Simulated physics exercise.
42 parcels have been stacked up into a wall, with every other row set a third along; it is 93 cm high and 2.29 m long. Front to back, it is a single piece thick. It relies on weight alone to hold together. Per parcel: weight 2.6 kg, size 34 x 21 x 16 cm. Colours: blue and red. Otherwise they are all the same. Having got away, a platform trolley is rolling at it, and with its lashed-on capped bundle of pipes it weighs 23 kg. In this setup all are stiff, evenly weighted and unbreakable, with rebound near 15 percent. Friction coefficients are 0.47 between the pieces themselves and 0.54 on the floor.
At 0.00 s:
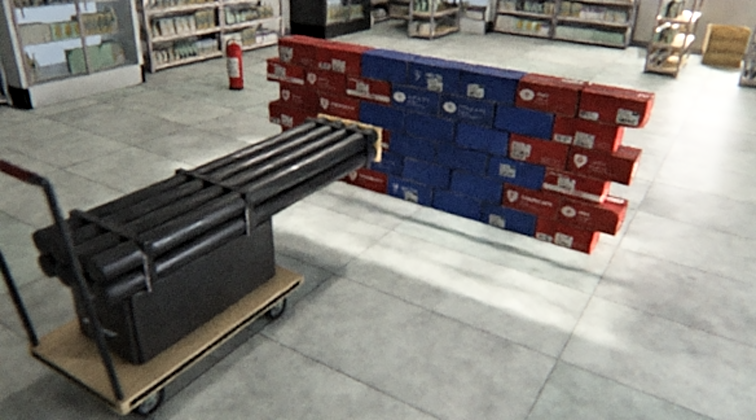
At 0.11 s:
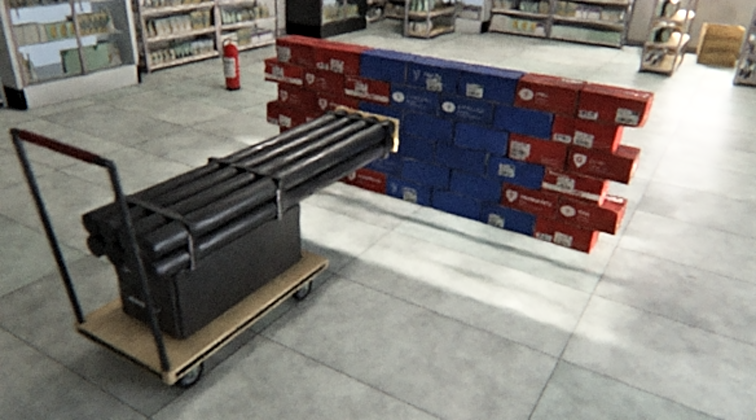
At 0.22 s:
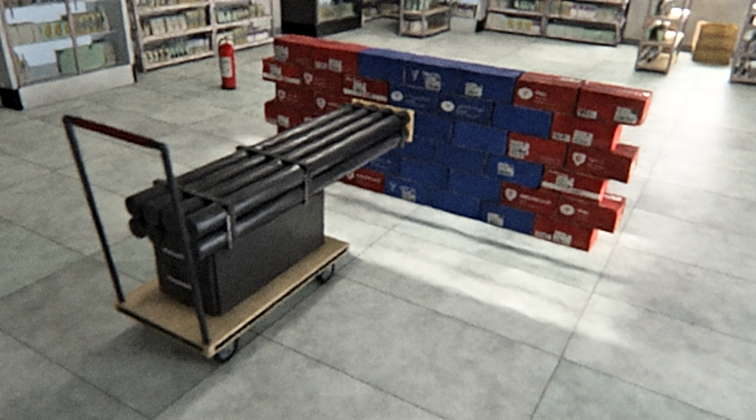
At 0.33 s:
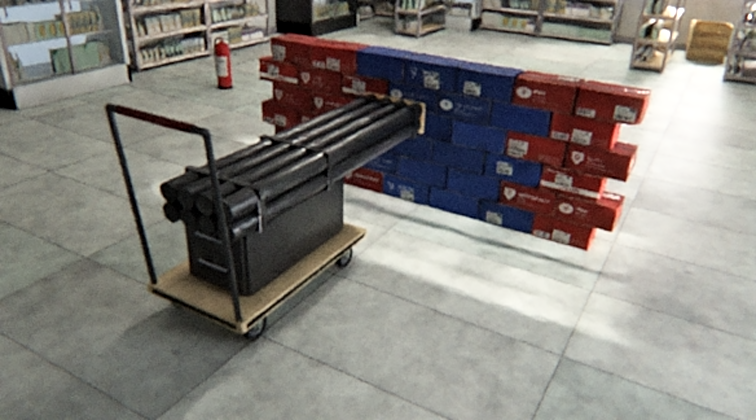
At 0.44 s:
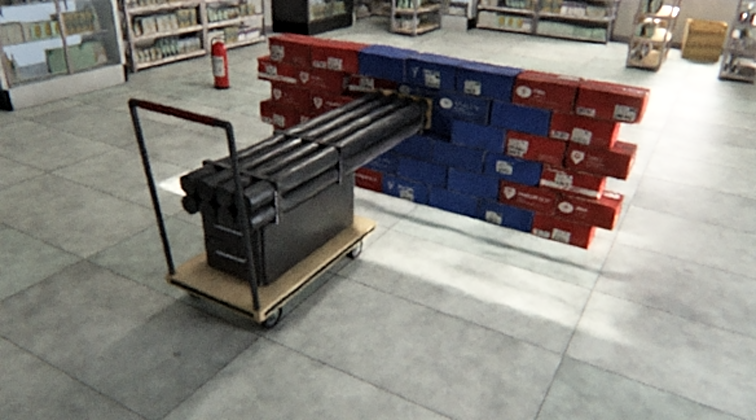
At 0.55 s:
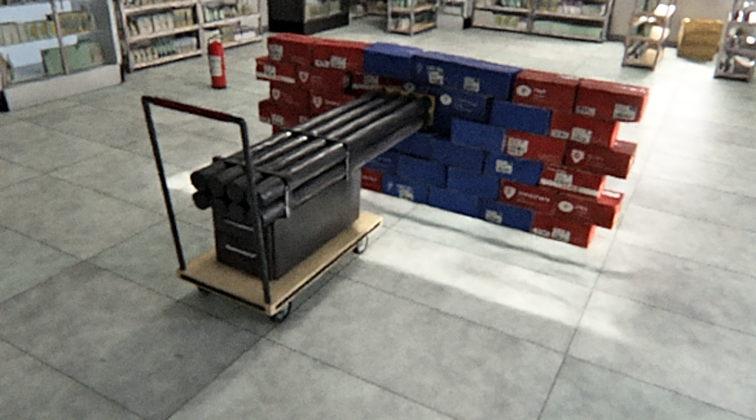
Platform trolley loaded with long black tubes rolling up to a wall of red and blue parcels and nudging several out of line.
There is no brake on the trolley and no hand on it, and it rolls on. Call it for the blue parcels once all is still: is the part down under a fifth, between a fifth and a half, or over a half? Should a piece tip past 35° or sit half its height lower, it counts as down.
Down part: Between a fifth and a half.
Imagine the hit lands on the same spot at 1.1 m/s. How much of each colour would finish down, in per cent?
Red 0%, blue 0%.
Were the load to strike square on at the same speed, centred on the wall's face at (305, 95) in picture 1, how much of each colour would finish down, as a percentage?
Red 30 %, blue 10 %.
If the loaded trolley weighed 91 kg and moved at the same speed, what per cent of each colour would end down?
In that case red comes to 0 and blue to 40 percent.
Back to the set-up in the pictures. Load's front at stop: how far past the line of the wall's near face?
About 20 cm past it.
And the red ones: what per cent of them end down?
Red: 10 per cent.
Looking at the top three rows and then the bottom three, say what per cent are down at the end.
For the top it's 40 in a hundred, for the bottom 0 in a hundred.
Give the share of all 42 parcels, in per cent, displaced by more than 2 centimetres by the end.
20 percent.
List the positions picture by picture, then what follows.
In the first picture (we follow the side turned to the camera; the camera moves round a little), load (375, 141) 54 cm short of the wall; top blue parcel (384, 69); top red parcel (338, 61); no piece has moved.
Load (393, 132) 35 cm short of the wall; top blue parcel (382, 69), in the second picture.
Load (408, 123) 16 cm short of the wall; top blue parcel (381, 68), in the third picture.
Load (421, 115) 18 mm into the wall's line; top blue parcel (379, 67); 4 stirred so far, in the fourth picture.
Load (428, 110) 12 cm into the wall's line; top blue parcel (381, 67) tipped 5°; top red parcel (334, 59) displaced 19 mm; 8 stirred so far, in the fifth picture.
Load (431, 107) 18 cm into the wall's line; top blue parcel (386, 65) tipped 6°; top red parcel (338, 57) displaced 49 mm; 10 stirred so far, in the sixth picture.
Around 0.72 s, load 21 cm past the wall's line, still rolling; none of the 18 blue parcels down (0 of 42 in all colours); top blue parcel tipped 5°; top red parcel tipped 5°.
Around 0.96 s, load 21 cm past the wall's line, stopped; 7 of the 18 blue parcels down (8 of 42 in all colours); top blue parcel tipped 14°, 22 cm lower; top red parcel tipped 33°.
Around 1.18 s, load 21 cm past the wall's line, stopped; 7 of the 18 blue parcels down (9 of 42 in all colours); top blue parcel tipped 42°, 65 cm lower; top red parcel on its side.
Around 1.66 s, load 21 cm past the wall's line, stopped; 7 of the 18 blue parcels down (9 of 42 in all colours); top blue parcel tipped 45°, 68 cm lower; top red parcel upside down.
Finally (2.9 s), load 21 cm past the wall's line, stopped; 7 of the 18 blue parcels down (9 of 42 in all colours); top blue parcel tipped 47°, 68 cm lower; top red parcel upside down. That is 39 per cent. Seen by the last camera, middles, top blue parcel near (423, 141), top red parcel near (361, 141).
